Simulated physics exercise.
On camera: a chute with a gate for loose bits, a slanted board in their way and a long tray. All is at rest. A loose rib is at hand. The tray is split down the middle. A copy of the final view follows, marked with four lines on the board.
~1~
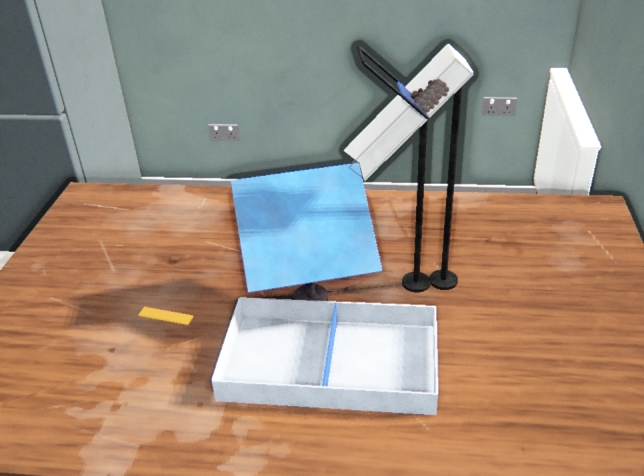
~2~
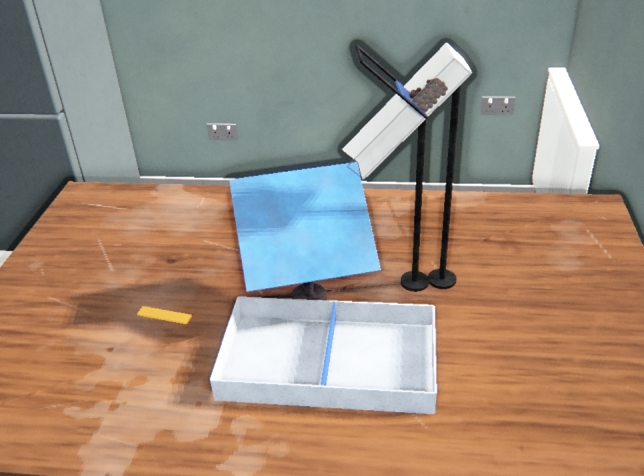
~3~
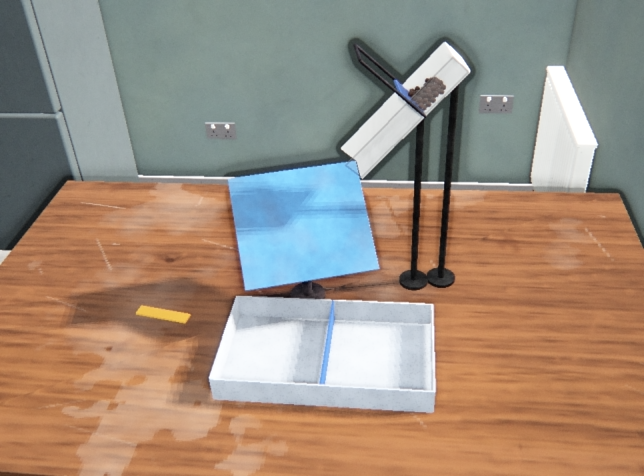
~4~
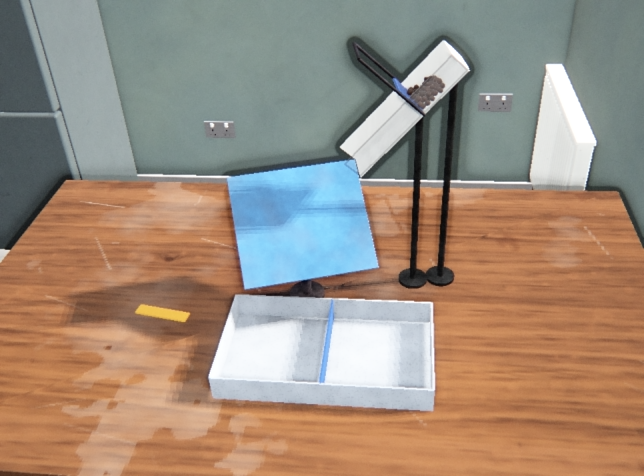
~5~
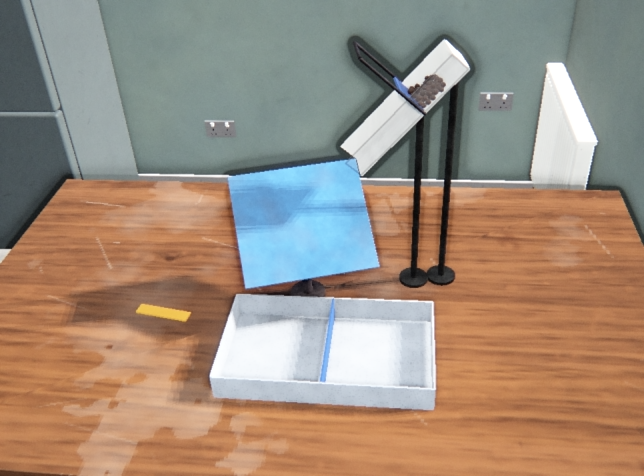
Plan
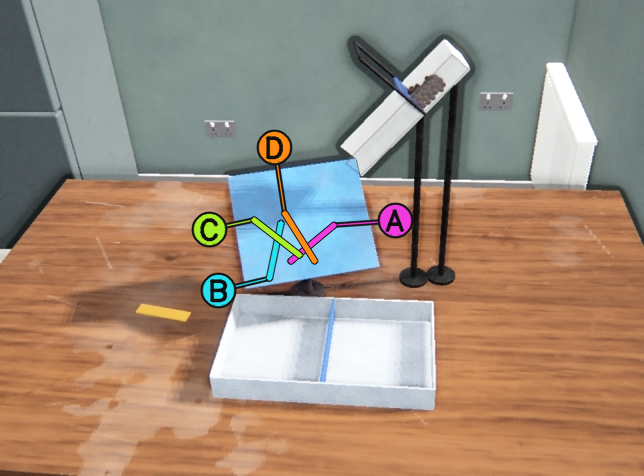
Wooden table holding a divided white tray, a tilted blue board and a raised chute of brown bits, all staying still.
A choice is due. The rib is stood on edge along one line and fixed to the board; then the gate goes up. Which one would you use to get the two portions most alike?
Best: C.
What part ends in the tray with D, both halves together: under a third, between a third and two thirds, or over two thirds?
It is over two thirds.
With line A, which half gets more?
The left half.
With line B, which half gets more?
The left half.
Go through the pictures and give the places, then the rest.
In the first picture, load behind the gate at (426, 98), chocolate balls; lip of the chute at (362, 171), sloping fairly steeply.
In the second picture, middle of the board at (304, 224), tilted fairly steeply; middle of its low edge at (315, 281); of its high edge at (294, 171).
In the third picture, front corners of the tray at (210, 379) and (434, 392); front end of its middle wall at (320, 385); gate still shut at (400, 89).
In the fourth picture, middle of the load at (422, 94); lip at (358, 168).
In the fifth picture, middle of the load at (423, 93); lip at (359, 167).
On the marked copy, line A from (334, 225) to (290, 261); line B from (281, 223) to (269, 278); line C from (253, 219) to (299, 255); line D from (284, 213) to (314, 261).
Choosing A, of what is caught, nearly all in the left half, a small part in the right.
Choosing B, of what is caught, most in the left half, about a quarter in the right.
Choosing C, of what is caught, about half in the left half, about half in the right.
Choosing D, of what is caught, a small part in the left half, nearly all in the right.
